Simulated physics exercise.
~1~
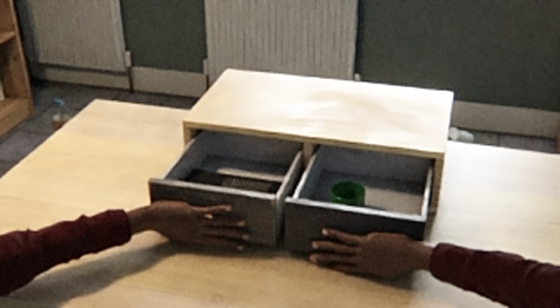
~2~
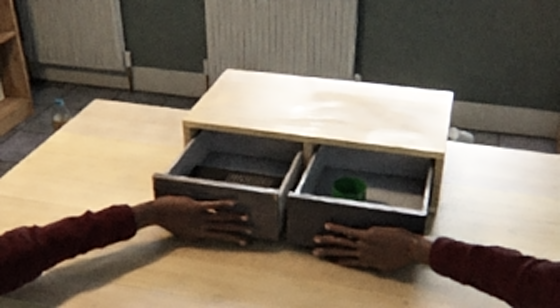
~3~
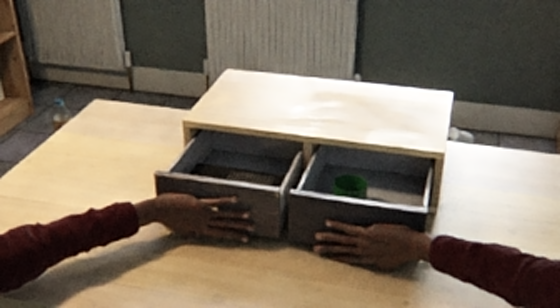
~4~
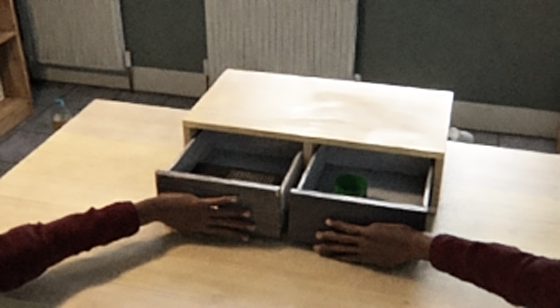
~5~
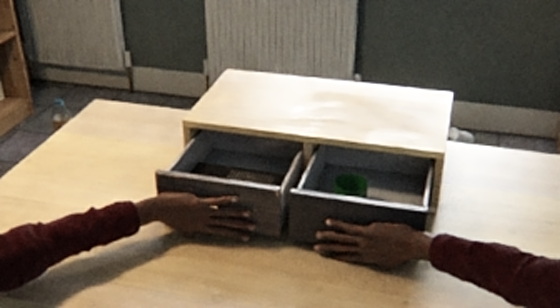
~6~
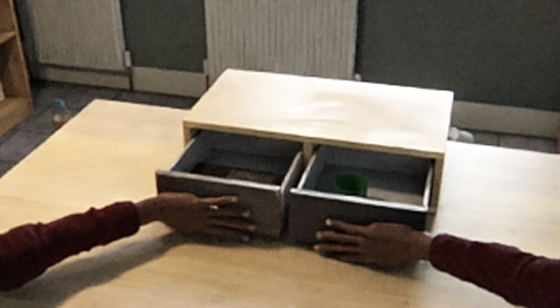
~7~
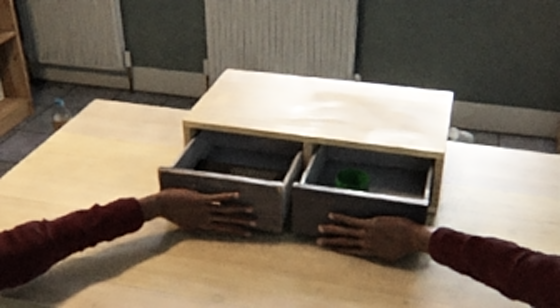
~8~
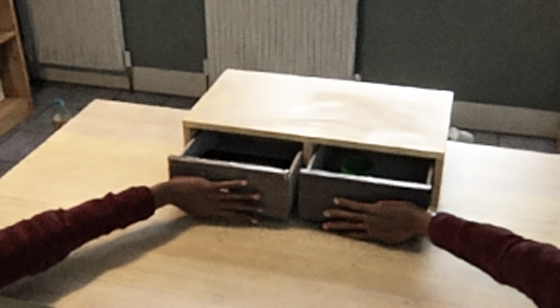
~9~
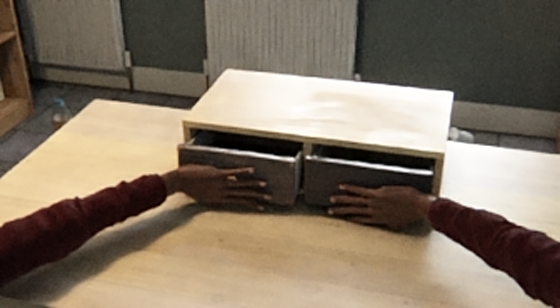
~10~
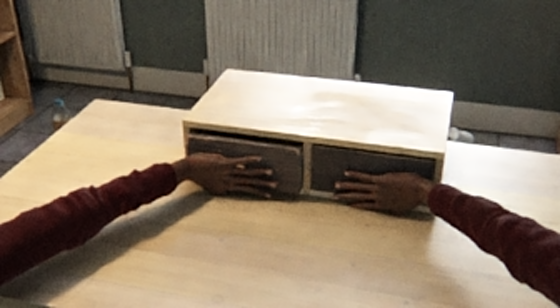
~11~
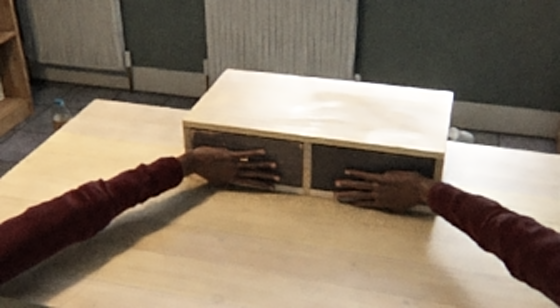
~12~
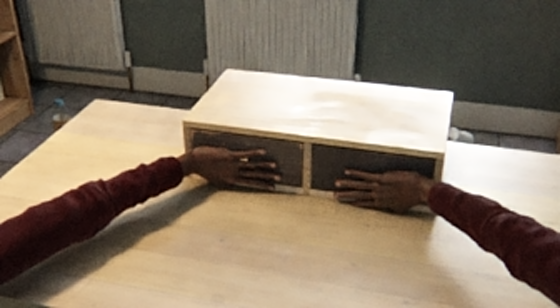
On a pale wooden tabletop, two hands pushing a pair of open drawers, one holding something green, fully shut into a chest.
